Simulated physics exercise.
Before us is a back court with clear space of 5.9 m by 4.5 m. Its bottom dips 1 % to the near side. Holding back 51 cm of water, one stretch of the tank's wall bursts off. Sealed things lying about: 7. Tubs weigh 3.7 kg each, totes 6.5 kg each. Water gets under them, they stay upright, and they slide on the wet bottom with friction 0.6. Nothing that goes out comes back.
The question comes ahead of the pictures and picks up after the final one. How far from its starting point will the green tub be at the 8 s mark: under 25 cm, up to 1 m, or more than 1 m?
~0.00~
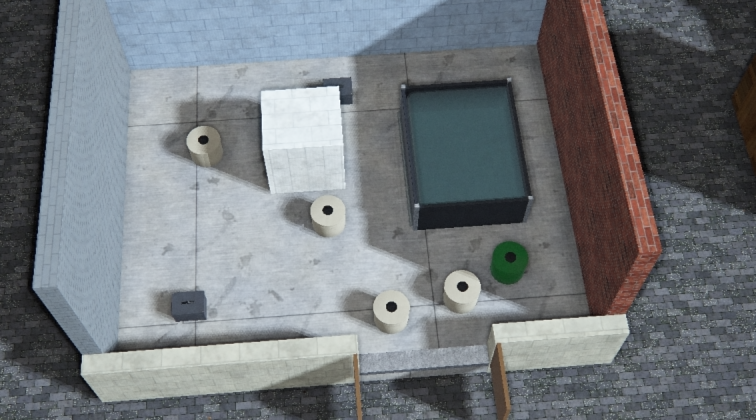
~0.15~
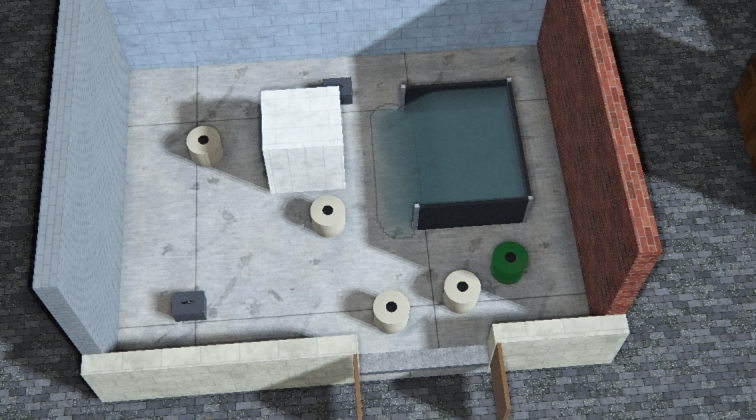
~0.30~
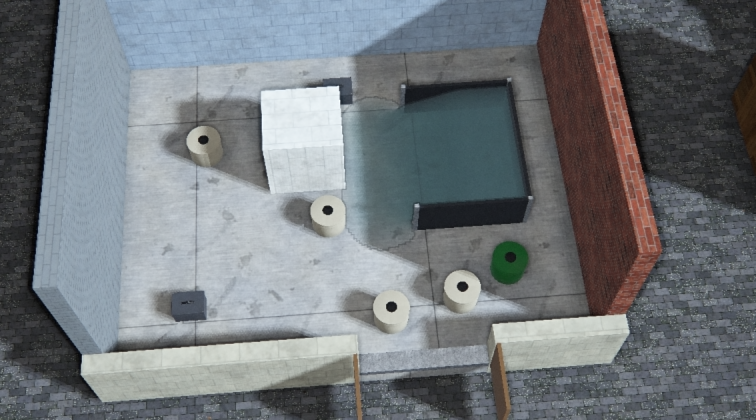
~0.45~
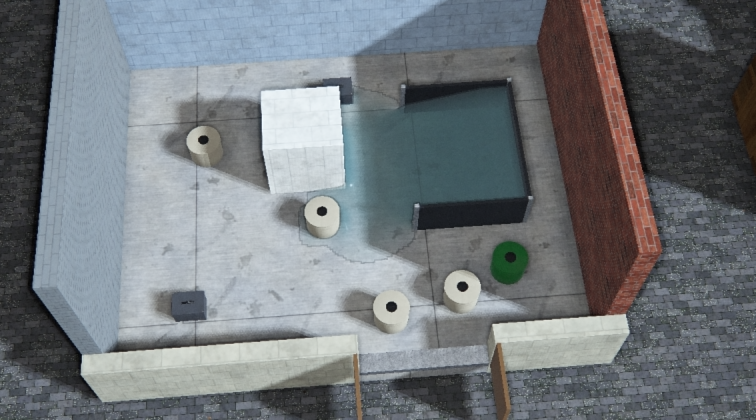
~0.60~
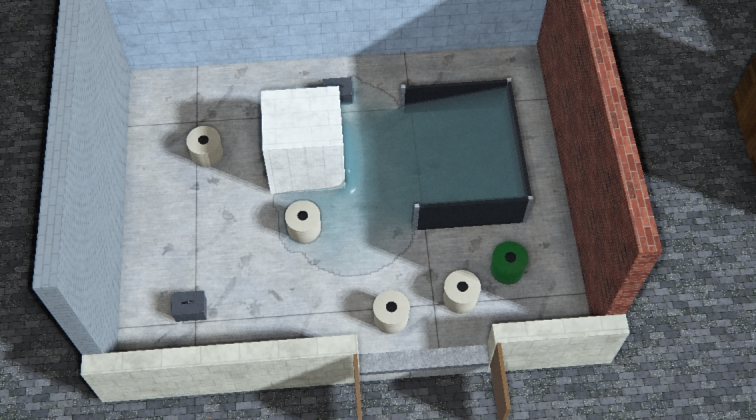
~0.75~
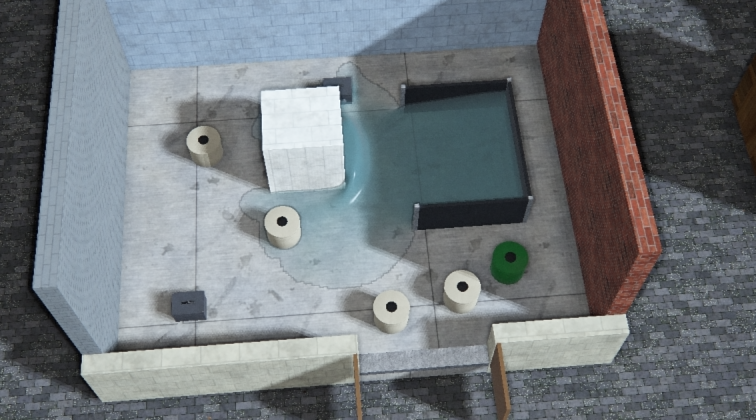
It will be under 25 cm from its start.
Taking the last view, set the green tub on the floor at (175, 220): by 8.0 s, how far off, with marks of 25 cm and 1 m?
Well, it is shoved a long way.
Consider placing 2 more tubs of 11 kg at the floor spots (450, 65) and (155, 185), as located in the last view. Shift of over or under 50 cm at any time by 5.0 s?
Lab note - in order: Below threshold / above threshold.
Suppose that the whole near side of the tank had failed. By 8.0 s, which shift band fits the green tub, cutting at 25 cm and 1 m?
In that case the green tub gets carried off.
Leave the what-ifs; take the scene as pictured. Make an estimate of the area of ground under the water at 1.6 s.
Near 16 m2 in all.
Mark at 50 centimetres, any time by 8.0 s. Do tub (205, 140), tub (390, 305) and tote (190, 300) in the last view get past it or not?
Item by item, they came out above the mark, above the mark and above the mark.
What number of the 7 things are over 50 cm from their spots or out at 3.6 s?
I get 3.
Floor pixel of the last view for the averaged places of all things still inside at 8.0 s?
Centred roughly on (381, 246).
After 1.6 s the green tub is near (510, 257), 0.0 m from its start, aground; 0 of 7 are out; 1 afloat.
After 3.6 s the green tub is near (510, 257), 0.0 m from its start, aground; 1 of 7 are out; 3 afloat.
After 5.6 s the green tub is near (510, 257), 0.0 m from its start, aground; 1 of 7 are out; 4 afloat.
After 8.0 s the green tub is near (510, 257), 0.0 m from its start, aground; 1 of 7 are out; 2 afloat.
